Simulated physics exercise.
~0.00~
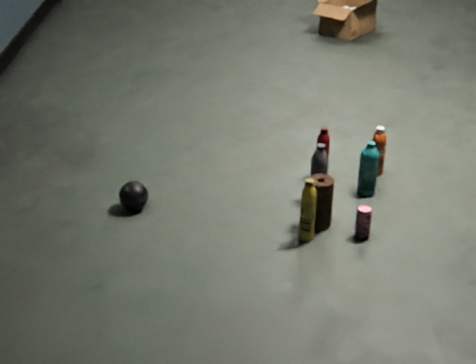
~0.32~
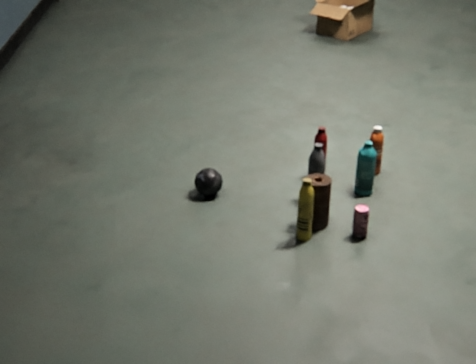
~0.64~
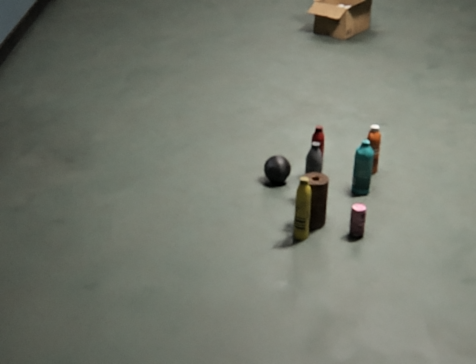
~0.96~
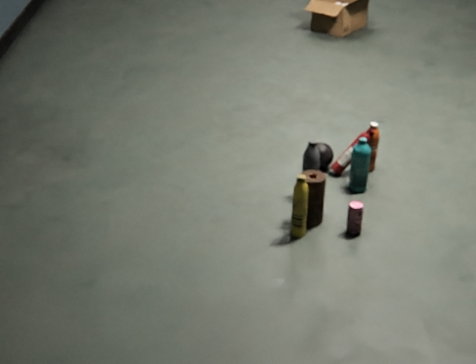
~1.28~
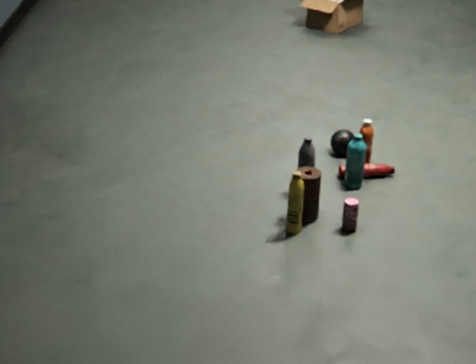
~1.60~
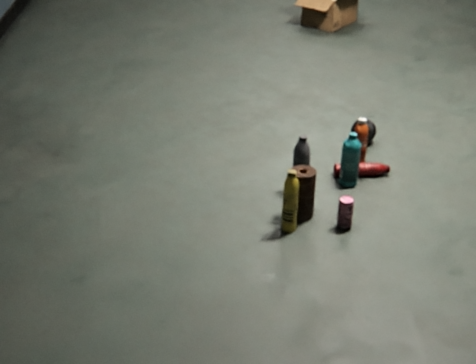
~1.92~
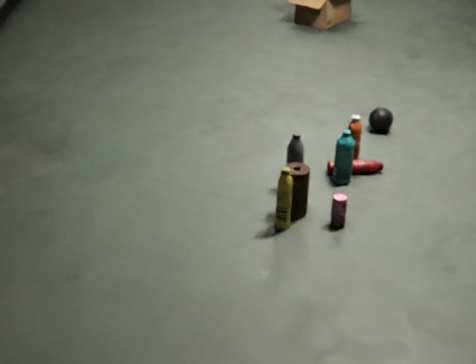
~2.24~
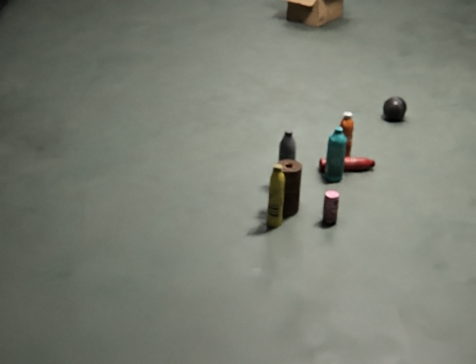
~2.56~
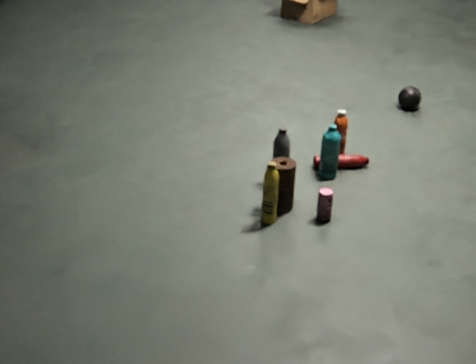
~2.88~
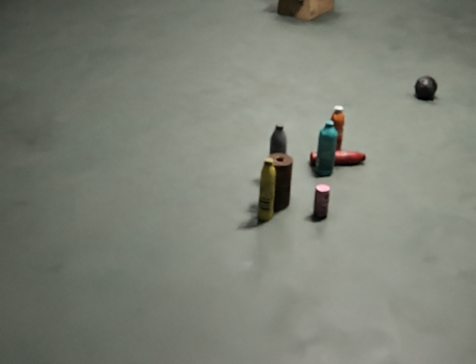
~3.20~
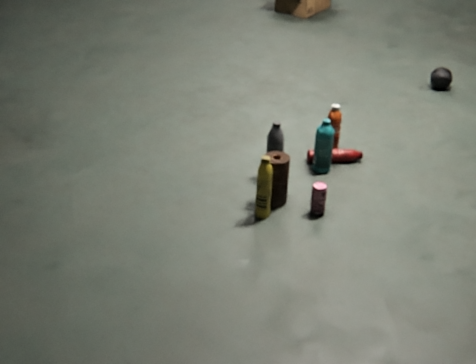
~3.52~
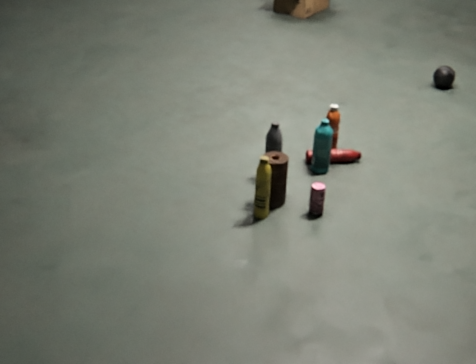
A smooth grey floor is seen from above at an angle, with a cardboard box near the top edge. To the right of centre stands a loose cluster of a yellow bottle, brown roll, grey bottle, red bottle, turquoise bottle, orange bottle and small pink can, while a black ball lies to the left. The ball rolls right, reaches the back of the group, and the red bottle tips over to the right. The ball rolls on behind the orange bottle and away toward the upper right as the view pans slightly right. It ends far off at the upper right, with only the red bottle lying down and the others upright.
